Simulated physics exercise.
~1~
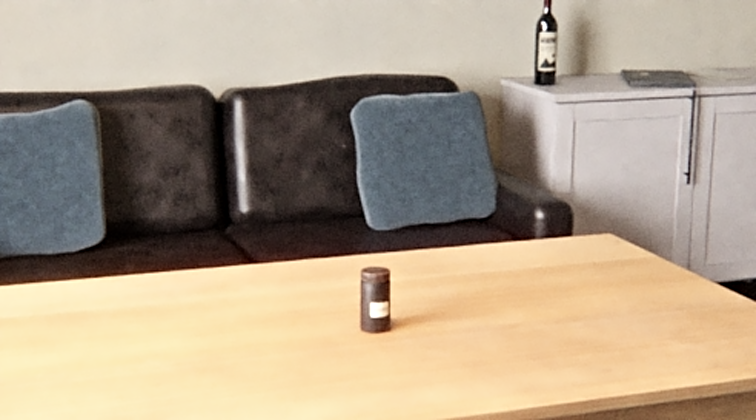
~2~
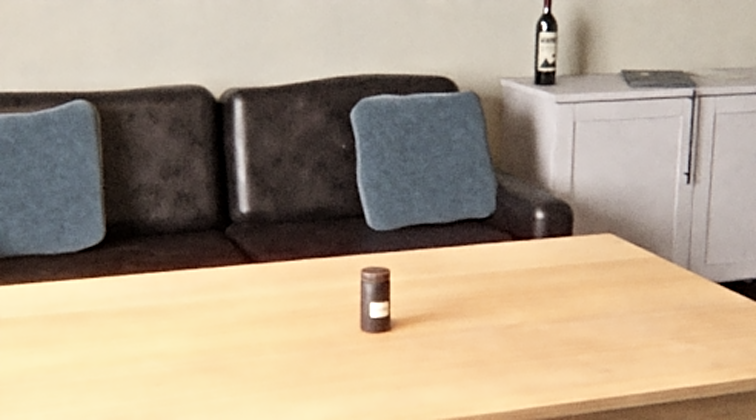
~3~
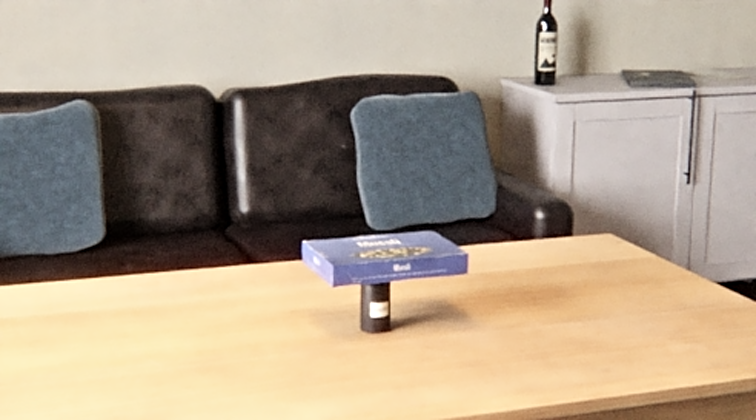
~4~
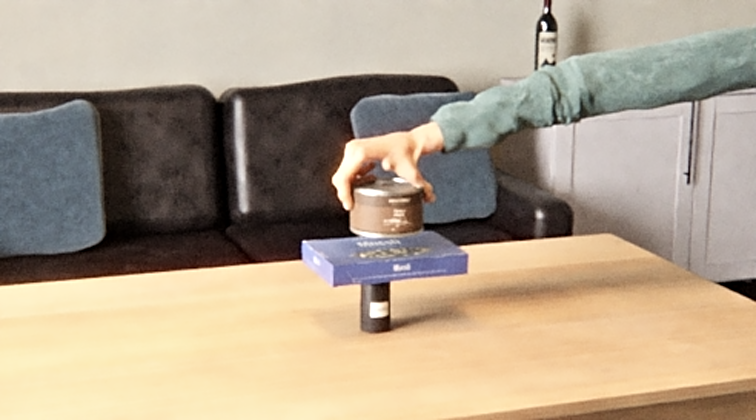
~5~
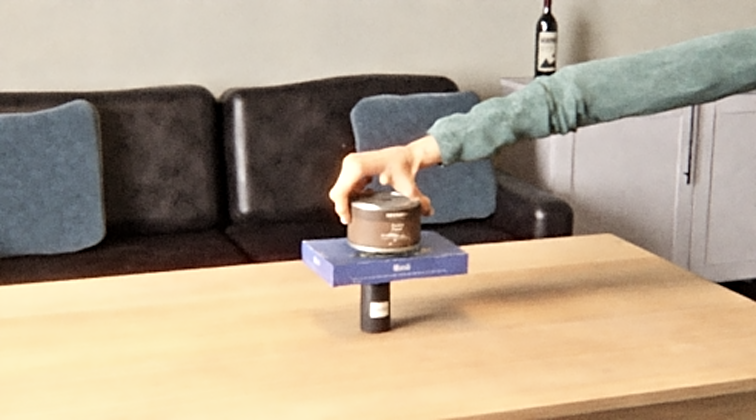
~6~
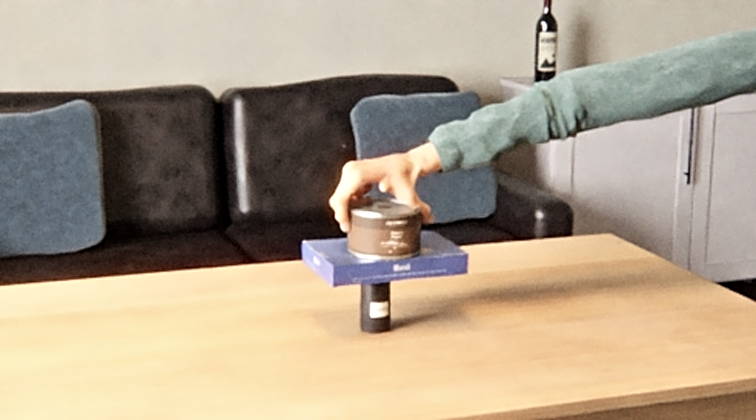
On a wooden table, a blue box appears atop a black shaker and a hand lowers a brown tub onto it.
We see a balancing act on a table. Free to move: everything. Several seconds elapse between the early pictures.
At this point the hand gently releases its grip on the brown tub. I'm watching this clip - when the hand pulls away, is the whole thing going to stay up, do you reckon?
It will stay intact.
Then, 0.30 s past the last view, nothing moves.
Then, 0.70 s past the last view, brown tub resting near (384, 228).
Finally, all 3 still in place. Final places as the last picture's camera would see them, brown tub near (384, 228). The stack keeps its balance.
